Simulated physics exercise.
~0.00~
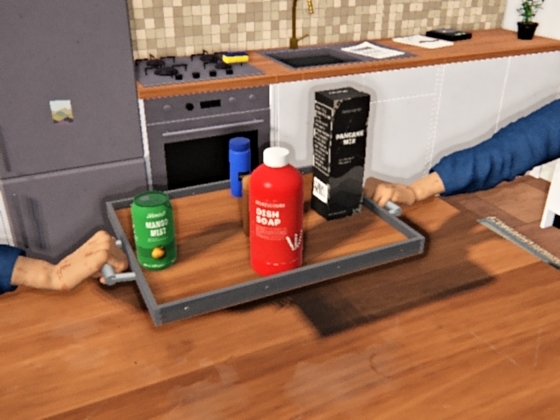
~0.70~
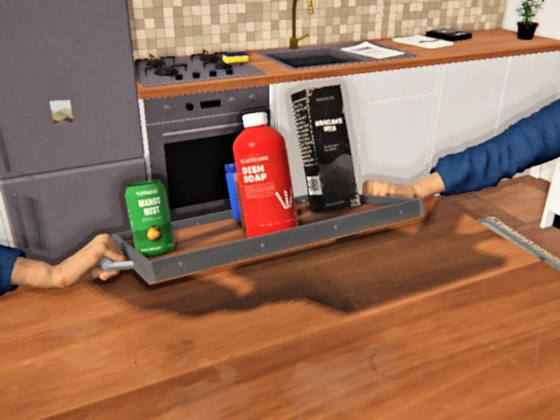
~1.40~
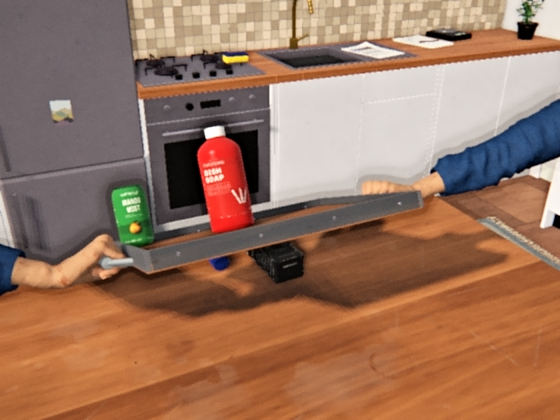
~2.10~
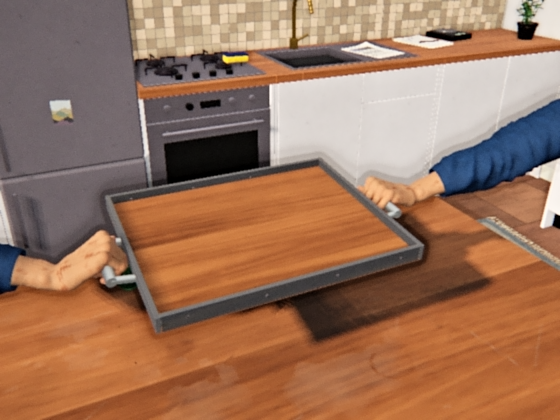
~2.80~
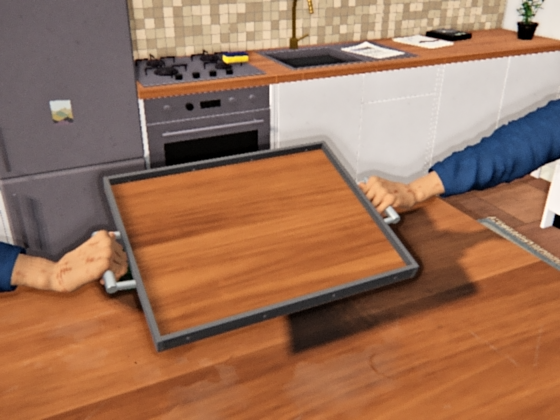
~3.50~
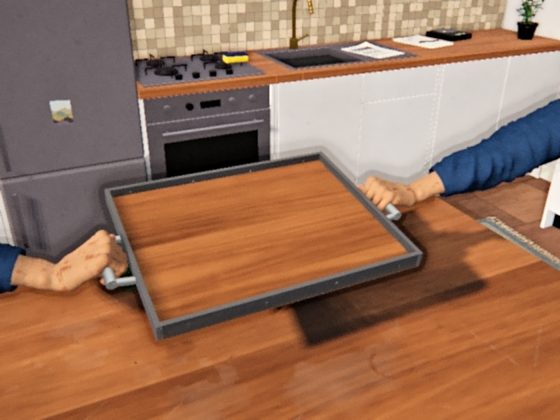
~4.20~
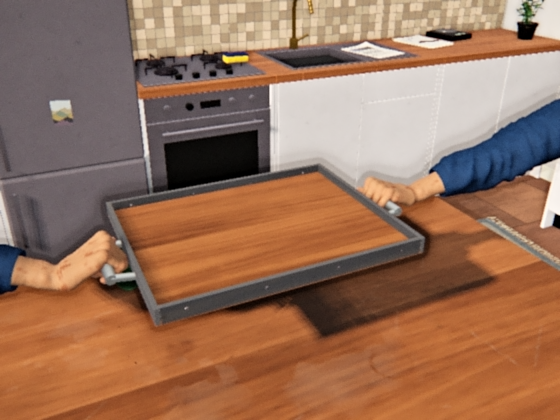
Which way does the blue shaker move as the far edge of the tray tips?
The blue shaker moves down, ending up below the tray after it goes off the far side.
